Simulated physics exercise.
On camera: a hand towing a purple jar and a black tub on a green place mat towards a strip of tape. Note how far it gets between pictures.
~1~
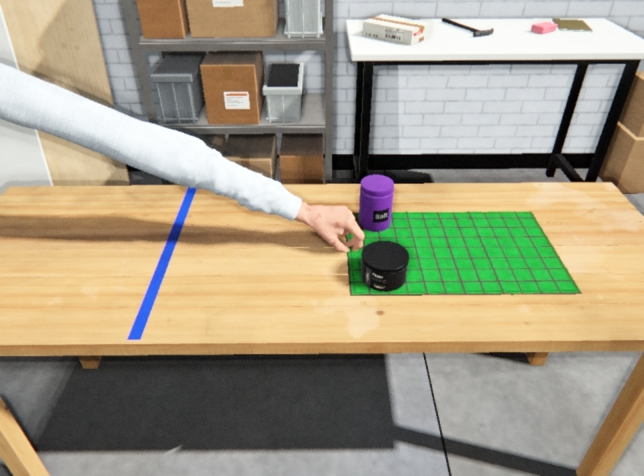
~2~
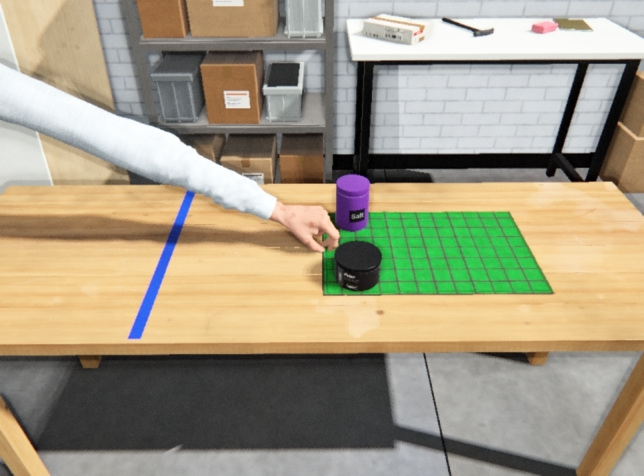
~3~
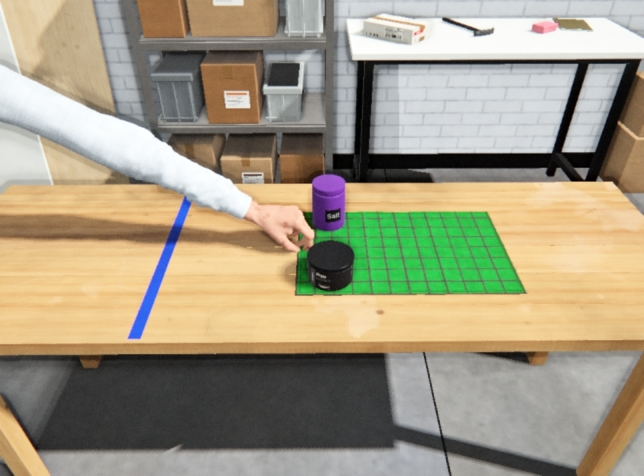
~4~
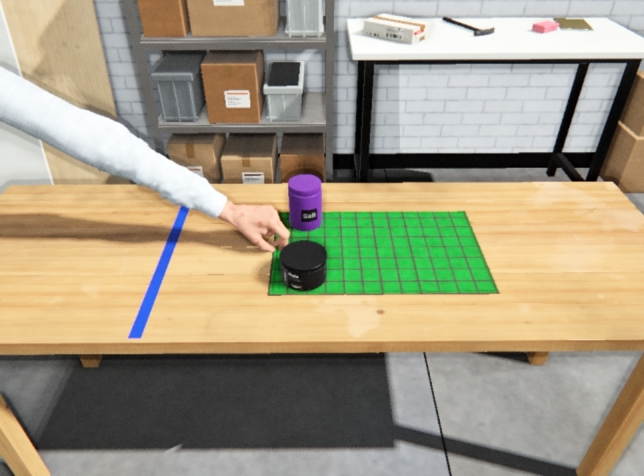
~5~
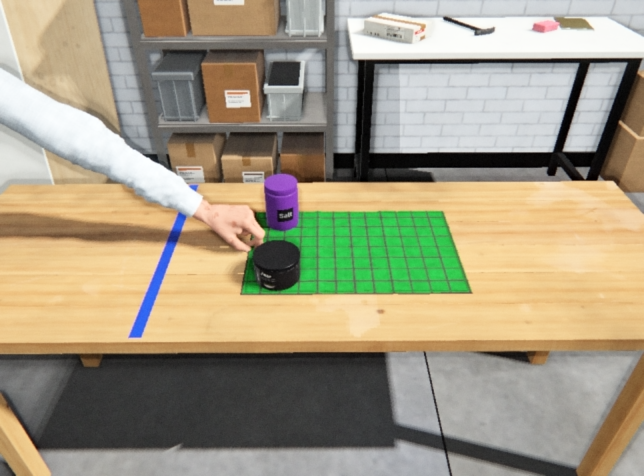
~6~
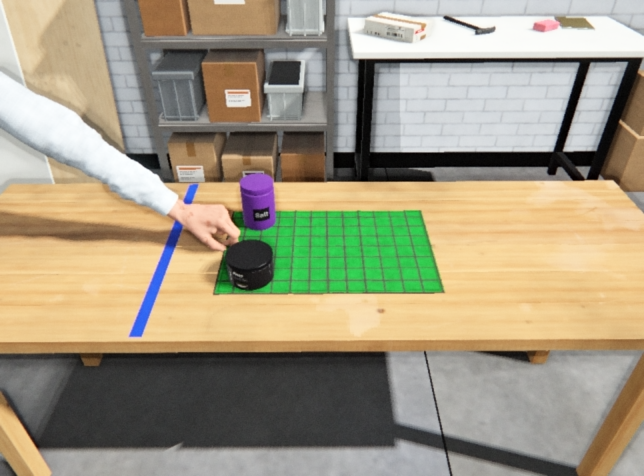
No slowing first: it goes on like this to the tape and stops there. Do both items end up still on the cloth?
Result: The purple jar comes off it; the black tub comes off it.
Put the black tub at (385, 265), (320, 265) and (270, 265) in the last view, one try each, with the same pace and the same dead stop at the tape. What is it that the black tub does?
So, the first case has it remaining in place, the second case has it remaining in place, and the third case has it going over the edge.
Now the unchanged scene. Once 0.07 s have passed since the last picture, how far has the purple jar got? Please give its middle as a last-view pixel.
Somewhere about (225, 202), I'd say.
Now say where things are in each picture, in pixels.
Place mat end (350, 296); purple jar (377, 183); black tub (385, 255); tape (140, 322), in the first picture.
Place mat end (323, 296), far hem (555, 294); black tub (358, 254), in the second picture.
Place mat end (295, 296); purple jar (329, 183), in the third picture.
Place mat end (268, 296), far hem (500, 294); black tub (303, 254), in the fourth picture.
Place mat end (240, 295); purple jar (280, 182), in the fifth picture.
Place mat end (213, 295), far hem (445, 294); purple jar (256, 182); black tub (249, 253); tape (141, 319), in the sixth picture.
Then, 0.07 s on from there, hem short of the tape; purple jar on the cloth near (225, 202); black tub on the cloth near (212, 265).
Then, 0.18 s on from there, hem at the tape; purple jar ahead of the hem near (178, 203); black tub ahead of the hem near (159, 265).
In the end, hem at the tape; purple jar ahead of the hem near (113, 204); black tub ahead of the hem near (90, 267). The purple jar leaves the cloth and the black tub shoots off the front.
